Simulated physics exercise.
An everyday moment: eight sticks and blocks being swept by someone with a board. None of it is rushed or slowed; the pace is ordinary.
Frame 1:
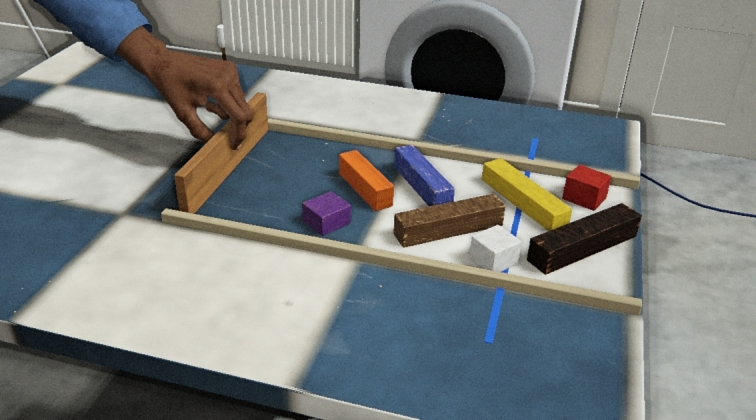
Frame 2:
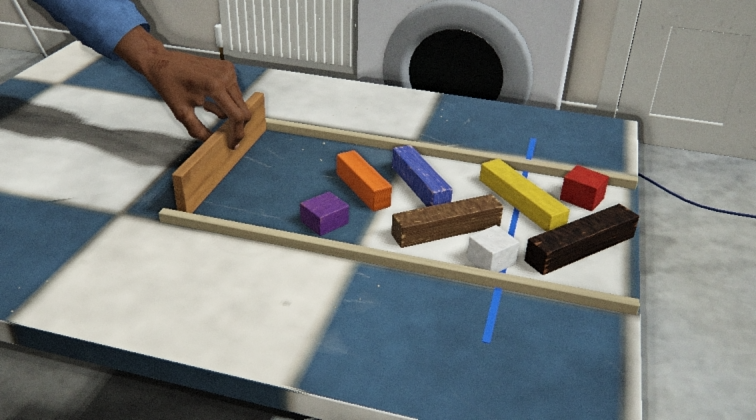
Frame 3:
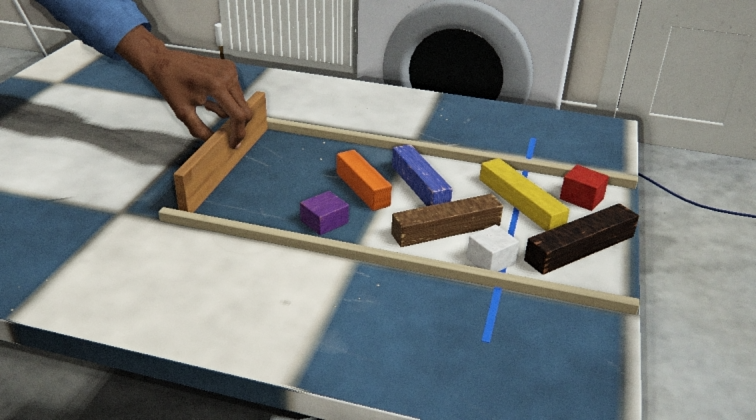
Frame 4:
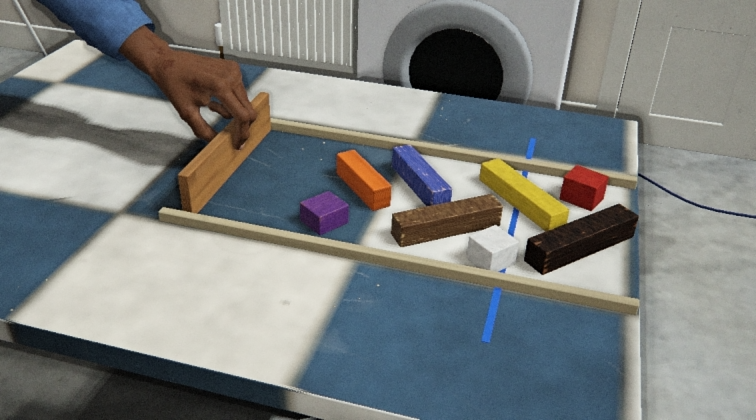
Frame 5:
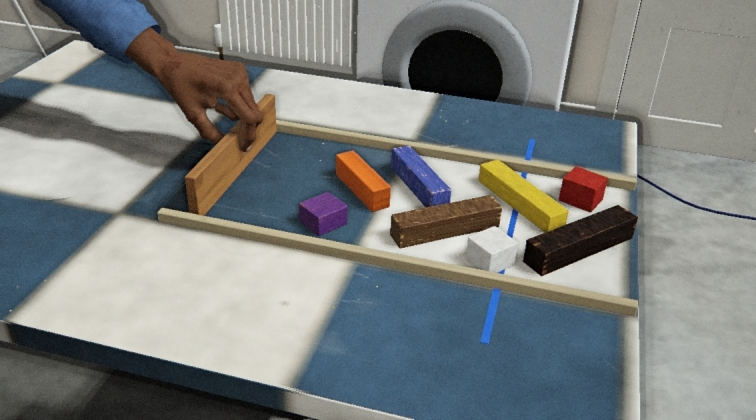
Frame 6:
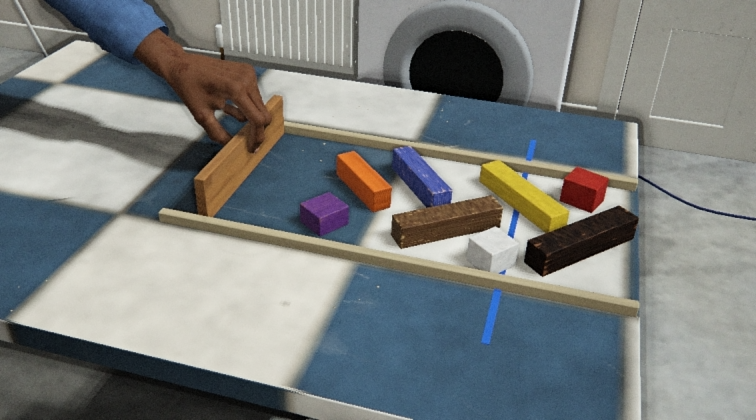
A hand held a wooden board upright at the left end of two rails, then slid it slightly to the right, while the eight colored sticks and blocks ahead of it stayed still.
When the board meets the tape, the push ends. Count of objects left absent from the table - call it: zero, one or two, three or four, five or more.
My call is zero.
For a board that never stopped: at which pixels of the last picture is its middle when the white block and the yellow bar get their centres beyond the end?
Roughly at (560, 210) and roughly at (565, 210).
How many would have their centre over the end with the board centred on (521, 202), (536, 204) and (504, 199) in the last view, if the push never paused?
It comes out as 1, then 1, then 0.
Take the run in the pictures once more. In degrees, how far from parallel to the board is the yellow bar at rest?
It comes to around 35 degrees.
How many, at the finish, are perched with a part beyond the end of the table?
Number: 1.
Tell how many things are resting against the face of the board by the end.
Contact count: 3.
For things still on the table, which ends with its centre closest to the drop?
Black bar.
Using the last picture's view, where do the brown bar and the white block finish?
The brown bar finishes at (570, 245); the white block finishes at (588, 275).
Early on, none off yet; black bar at rest near (582, 240); red block at rest near (584, 189); yellow bar at rest near (522, 196).
A while later, none off yet; black bar at rest near (582, 240); red block at rest near (584, 189); yellow bar at rest near (523, 195).
Finally, the number that fall off is zero.
